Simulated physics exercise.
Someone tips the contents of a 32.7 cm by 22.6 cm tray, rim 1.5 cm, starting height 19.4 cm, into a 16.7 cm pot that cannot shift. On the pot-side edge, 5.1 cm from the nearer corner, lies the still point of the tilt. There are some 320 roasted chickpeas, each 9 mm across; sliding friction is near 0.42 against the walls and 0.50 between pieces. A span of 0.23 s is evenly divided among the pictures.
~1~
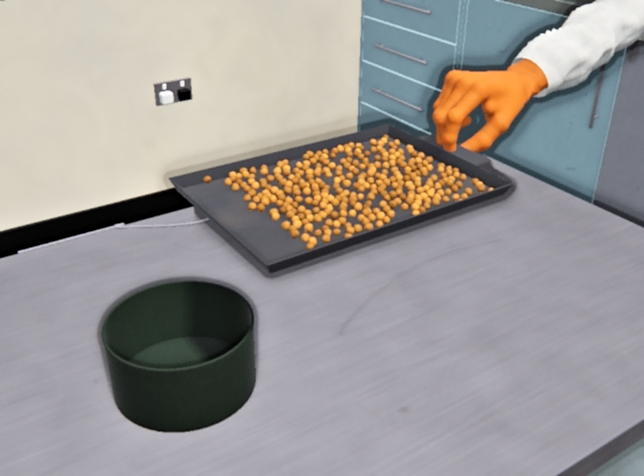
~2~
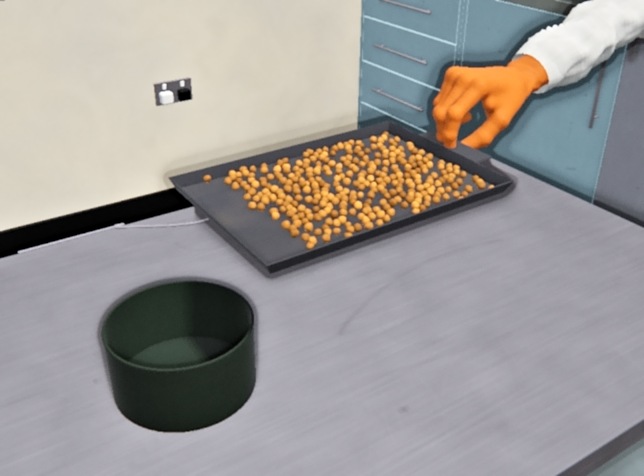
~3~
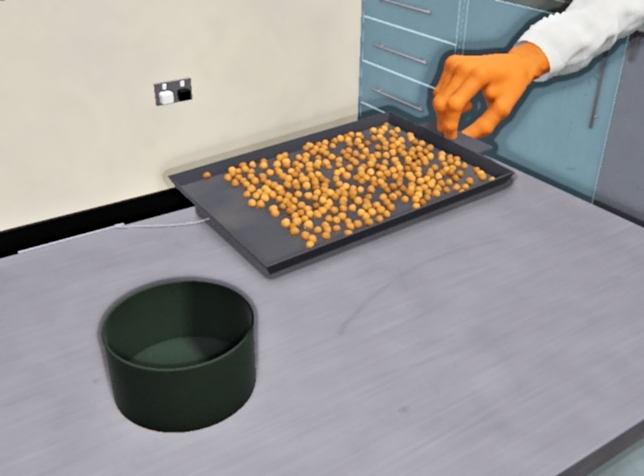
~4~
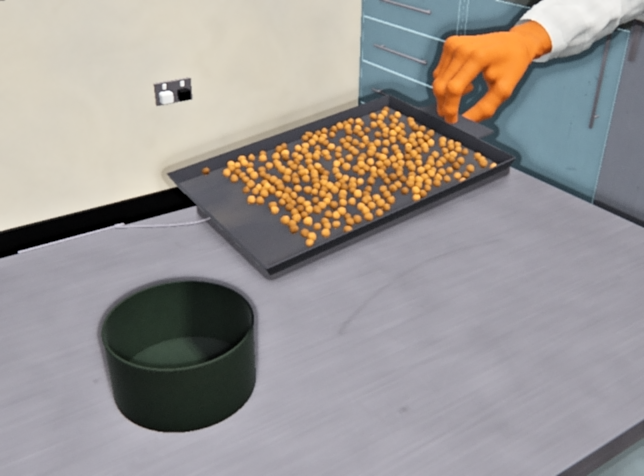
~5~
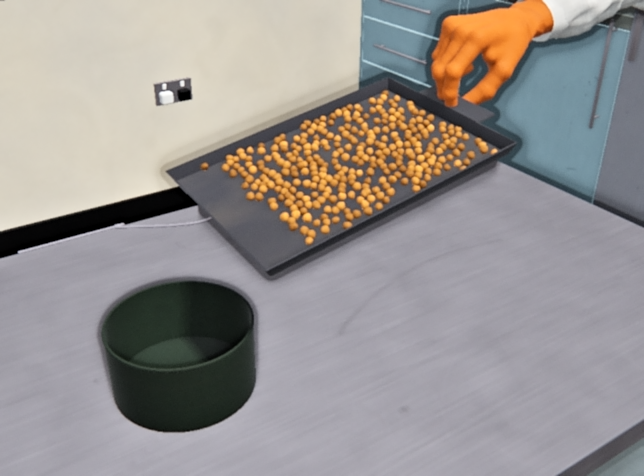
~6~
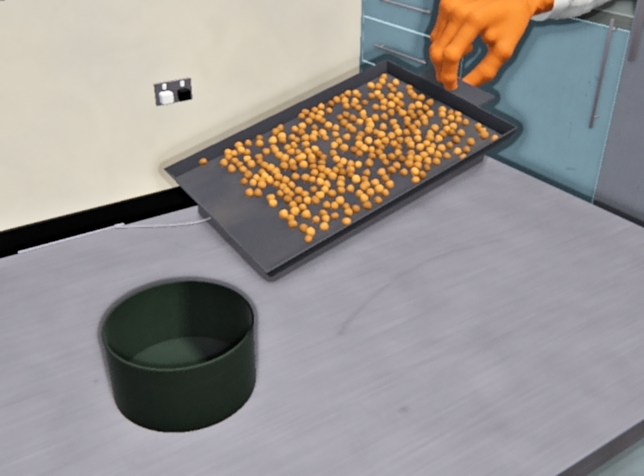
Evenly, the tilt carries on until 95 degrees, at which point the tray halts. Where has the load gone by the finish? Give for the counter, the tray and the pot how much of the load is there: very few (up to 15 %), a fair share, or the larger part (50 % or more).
Counter: The larger part, left on the tray: Very few, pot: A fair share.
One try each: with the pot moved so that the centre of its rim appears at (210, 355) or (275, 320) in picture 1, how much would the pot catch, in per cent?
I'd say some 90 per cent for the first and some 25 per cent for the second.
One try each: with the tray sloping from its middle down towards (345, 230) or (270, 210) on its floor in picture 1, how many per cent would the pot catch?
Estimate: Some 0 % and some 70 % respectively.
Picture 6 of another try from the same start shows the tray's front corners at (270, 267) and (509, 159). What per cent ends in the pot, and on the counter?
The pot gets 0 and the counter 100.
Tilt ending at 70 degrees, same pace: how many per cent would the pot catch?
The pot would get around 30 per cent.
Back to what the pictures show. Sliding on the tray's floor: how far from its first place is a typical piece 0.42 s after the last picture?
Around 14 centimetres.
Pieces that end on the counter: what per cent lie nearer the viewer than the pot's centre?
Roughly 100 percent of the spill.
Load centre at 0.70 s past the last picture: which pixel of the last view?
Look near (213, 394) in the last picture.
Then, 0.42 s after the last picture, tilt 54 degrees; the tray holds 100 %, the pot 0 %.
Then, 0.70 s after the last picture, tilt 79 degrees; the tray holds 25 %, the pot 15 %.
Then, 1.08 s after the last picture, tilt 95 degrees; the tray holds 0 %, the pot 30 %.
In the end, counter 70 %, tray 0 %, pot 30 %.
